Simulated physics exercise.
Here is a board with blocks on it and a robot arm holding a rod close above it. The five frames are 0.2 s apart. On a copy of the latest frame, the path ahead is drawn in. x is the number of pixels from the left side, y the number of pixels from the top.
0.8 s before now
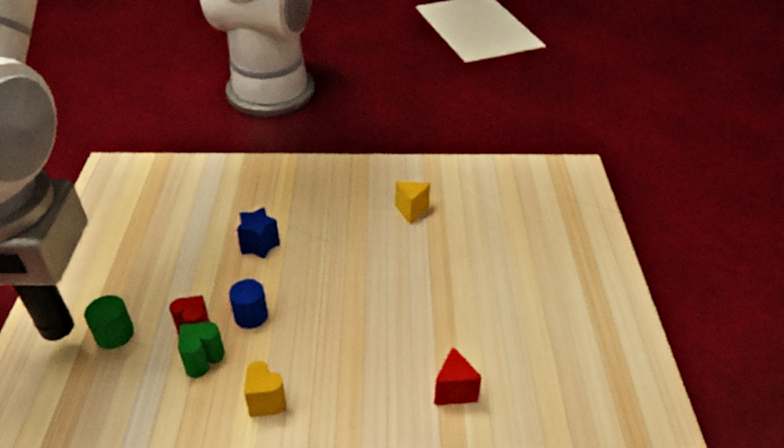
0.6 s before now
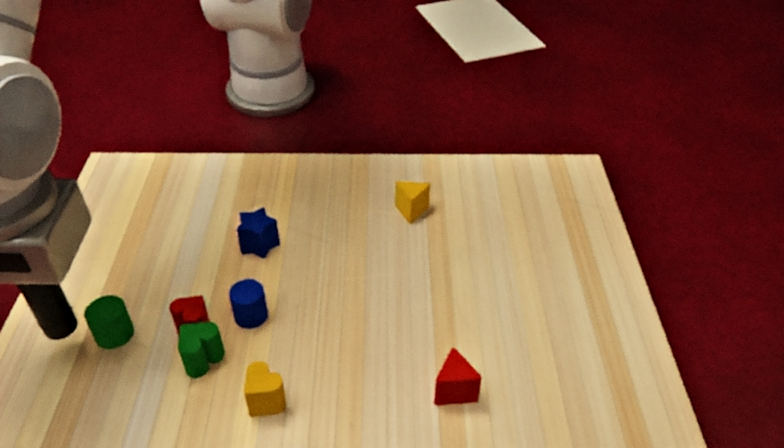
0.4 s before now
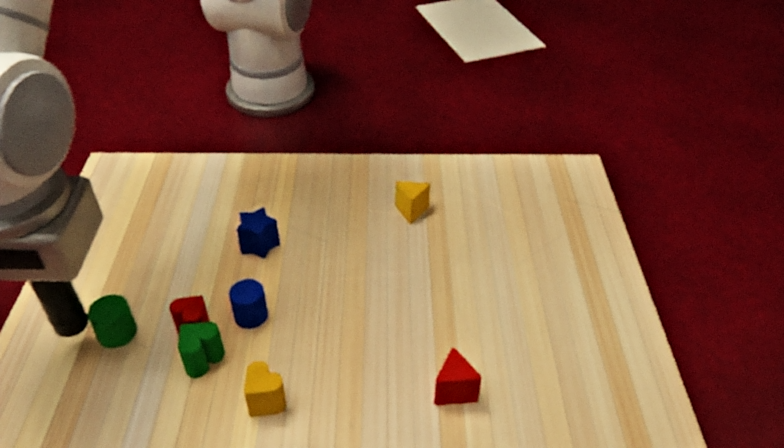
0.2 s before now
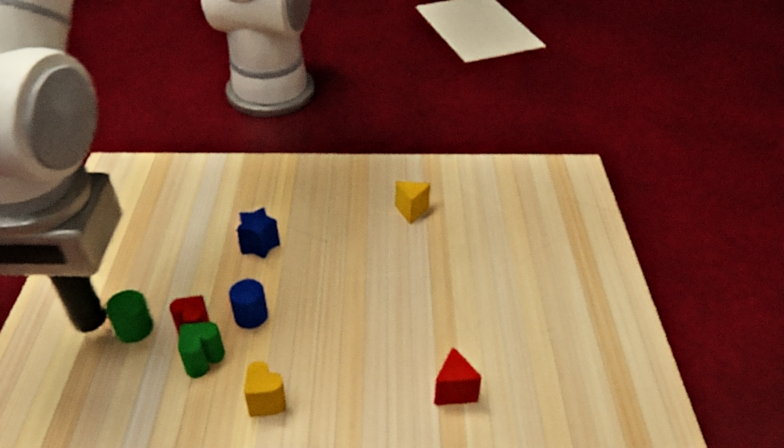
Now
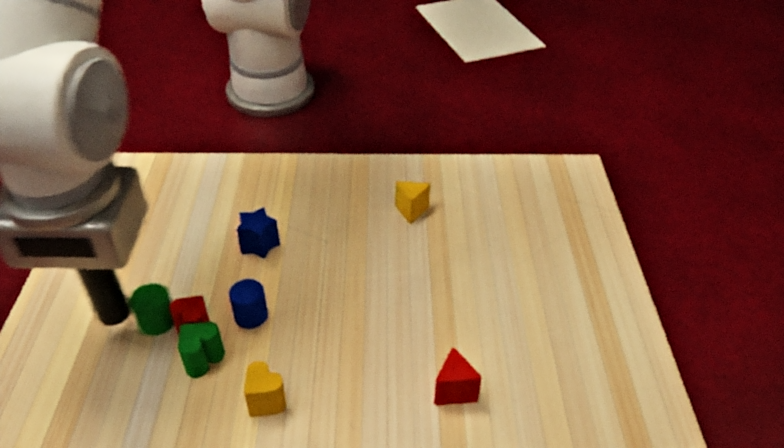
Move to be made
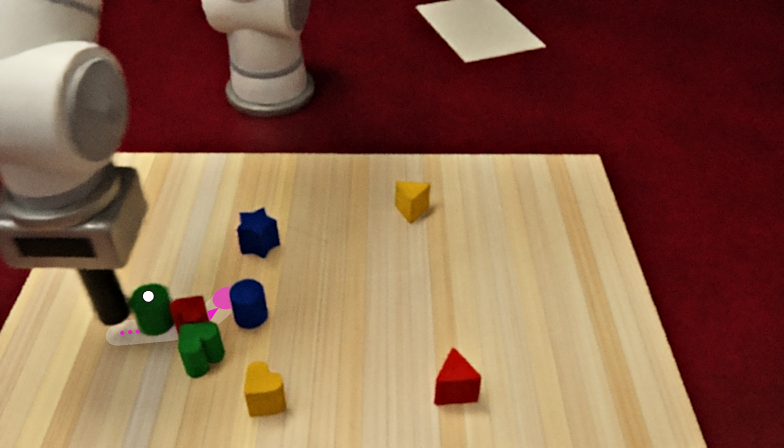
On a wooden board, a robot arm's dark rod pushes a green cylinder a short way right toward a small red block.
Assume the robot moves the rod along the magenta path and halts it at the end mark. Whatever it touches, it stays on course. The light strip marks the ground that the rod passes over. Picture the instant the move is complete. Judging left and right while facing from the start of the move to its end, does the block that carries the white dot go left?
Yes, that is what happens.
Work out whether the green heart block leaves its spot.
That one stays where it is.
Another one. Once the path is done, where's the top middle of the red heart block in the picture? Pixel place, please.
The point I'd pick in the picture is (224, 302).
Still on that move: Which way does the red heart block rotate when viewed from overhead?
Answer: With the clock.
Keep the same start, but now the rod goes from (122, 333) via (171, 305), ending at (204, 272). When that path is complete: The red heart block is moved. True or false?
My answer: True.
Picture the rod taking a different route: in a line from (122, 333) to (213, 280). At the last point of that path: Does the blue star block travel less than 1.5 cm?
Yes - that is the case.
Drawn move, from (122, 333) via (162, 329) and (200, 321), ending at (228, 298); the dot is on the green circle.
What follows on the original path. One third of the way, rod (156, 311); green circle (184, 285); red heart block (207, 304), turned 60° clockwise.
Two thirds of the way, rod (196, 302); green circle (211, 271); red heart block (218, 304), turned 80° clockwise.
At the end, rod (224, 280); green circle (227, 248); red heart block (224, 302), turned 100° clockwise; green heart block still; blue circle (258, 290).
